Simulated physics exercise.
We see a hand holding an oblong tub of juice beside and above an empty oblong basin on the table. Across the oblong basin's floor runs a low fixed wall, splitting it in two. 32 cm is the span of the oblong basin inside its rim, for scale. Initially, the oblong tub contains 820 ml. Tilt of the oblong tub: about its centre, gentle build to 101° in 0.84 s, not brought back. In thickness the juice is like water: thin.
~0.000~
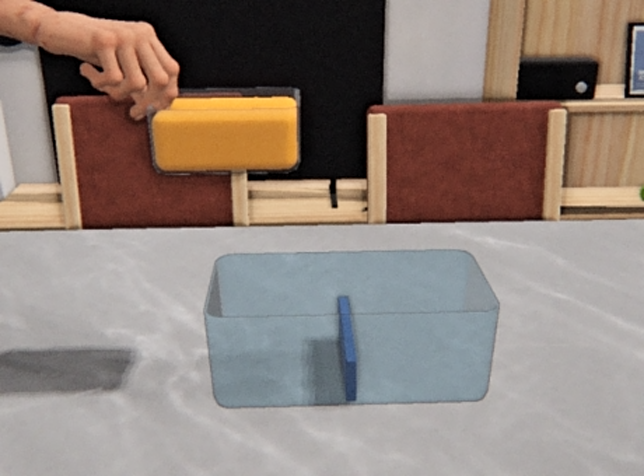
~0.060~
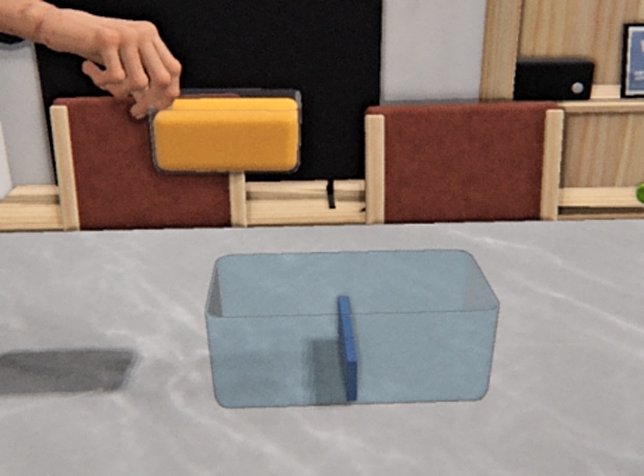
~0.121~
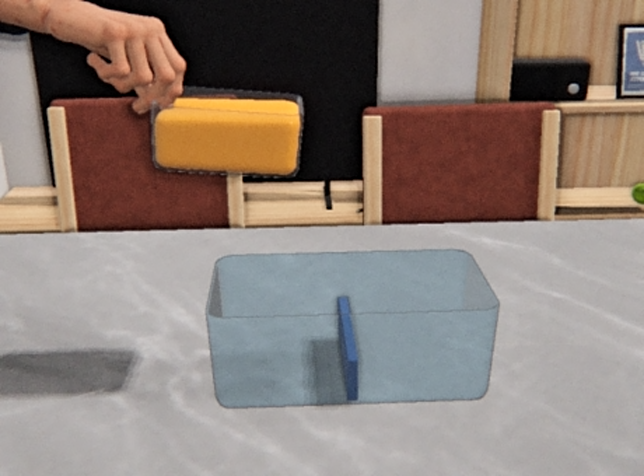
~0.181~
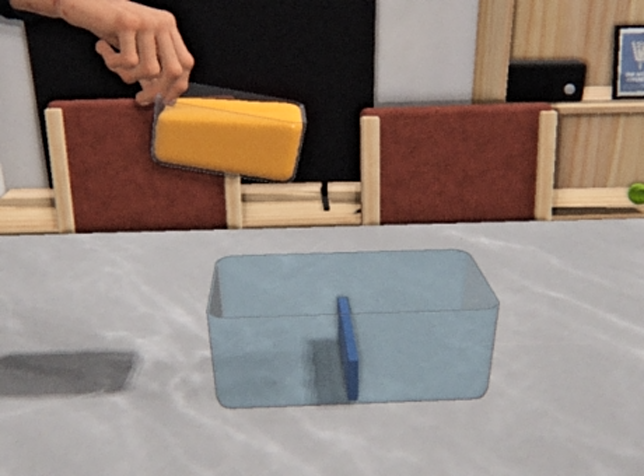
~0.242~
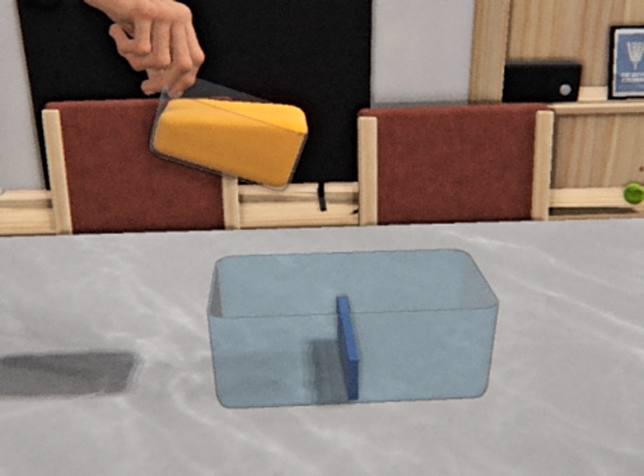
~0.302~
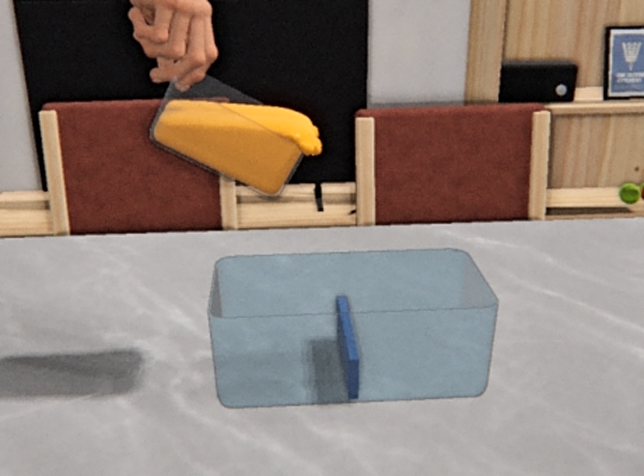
In the video, a hand holds a clear oblong tub of orange liquid above and to the left of a divided, see-through basin, then gradually tilts it rightward until liquid begins passing over its right edge.
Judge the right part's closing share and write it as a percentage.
I would judge it at 69 per cent.
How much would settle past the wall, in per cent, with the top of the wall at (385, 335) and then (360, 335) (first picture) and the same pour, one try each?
First 30, then 60 per cent.
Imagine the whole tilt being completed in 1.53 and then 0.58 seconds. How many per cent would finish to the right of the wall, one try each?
The first try gives around 70 percent, the second around 65 percent.
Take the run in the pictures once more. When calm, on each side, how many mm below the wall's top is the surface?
The left side gives some 46 mm, the right side some 32 mm.
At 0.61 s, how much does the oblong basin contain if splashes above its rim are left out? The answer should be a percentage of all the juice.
I reckon close to 30 percent of it.
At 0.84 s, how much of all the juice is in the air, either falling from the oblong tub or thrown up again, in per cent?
Around 6 percent of the liquid.
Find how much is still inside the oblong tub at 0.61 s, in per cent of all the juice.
Near 20 in a hundred.
After 0.61 s the tilt is 84° and 20 per cent is still to pour, 2 is left of the wall and 29 right of it.
After 0.84 s the tilt is 101° and 5 per cent is still to pour, 17 is left of the wall and 69 right of it.
After 1.08 s the tilt is 101° and 1 per cent is still to pour, 25 is left of the wall and 68 right of it.
After 1.34 s the tilt is 101° and 0 per cent is still to pour, 27 is left of the wall and 69 right of it.
In the end 27 per cent lies left of the wall, 69 right of it and 4 outside.
